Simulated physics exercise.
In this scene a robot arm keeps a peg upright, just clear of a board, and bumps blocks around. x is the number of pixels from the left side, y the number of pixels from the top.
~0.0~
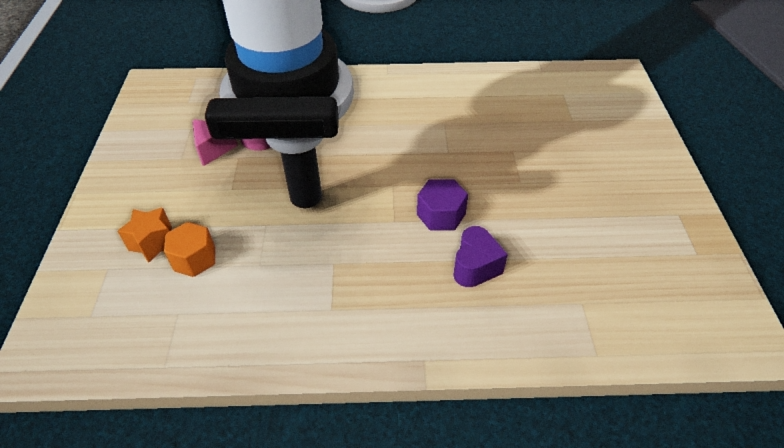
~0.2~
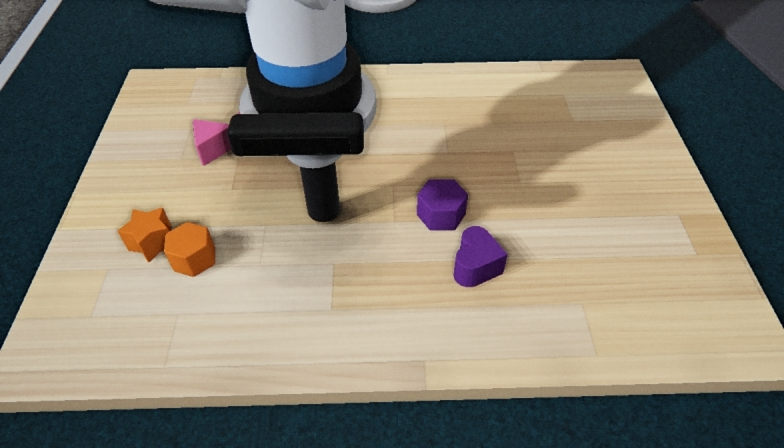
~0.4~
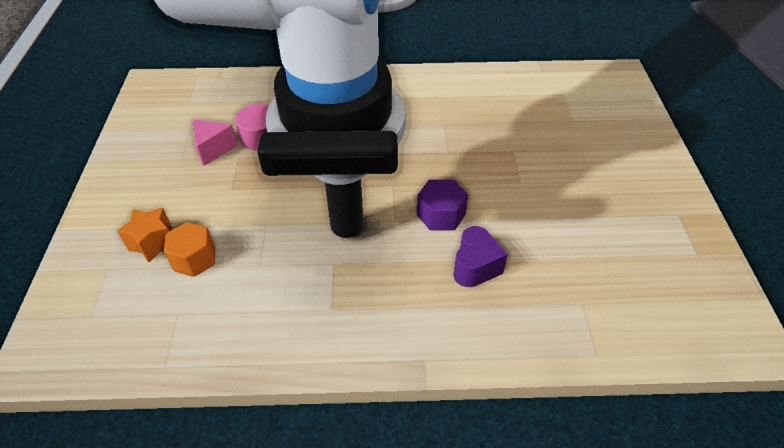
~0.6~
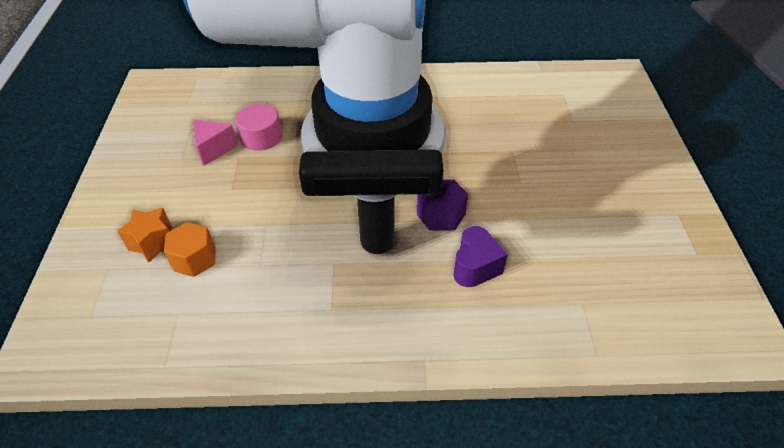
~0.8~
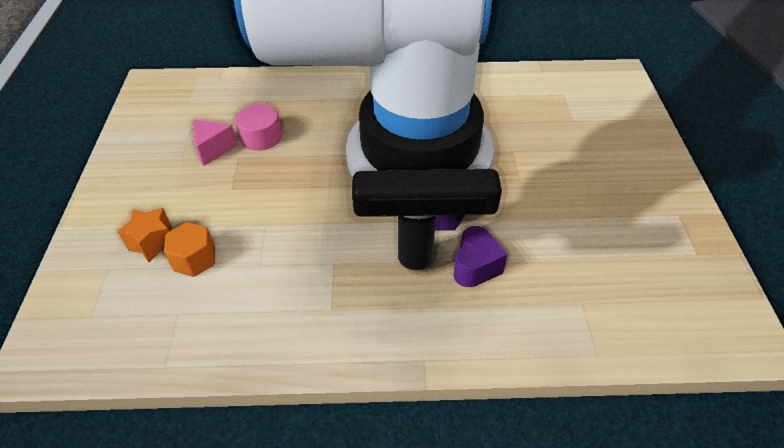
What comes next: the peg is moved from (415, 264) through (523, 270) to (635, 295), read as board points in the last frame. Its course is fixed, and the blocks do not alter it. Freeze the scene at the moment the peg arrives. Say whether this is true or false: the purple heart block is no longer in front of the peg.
It is false.
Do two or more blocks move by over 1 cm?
I'd say no.
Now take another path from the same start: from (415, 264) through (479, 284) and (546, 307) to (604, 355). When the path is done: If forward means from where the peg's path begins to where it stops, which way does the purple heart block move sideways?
It's going to go left.
The first path, step by step. One third of the way, peg (490, 259); purple heart block (528, 250).
Two thirds of the way, peg (564, 269); purple heart block (605, 260).
At the end, peg (640, 288); purple hexagon unmoved; purple heart block (684, 277), turned 15° anticlockwise.
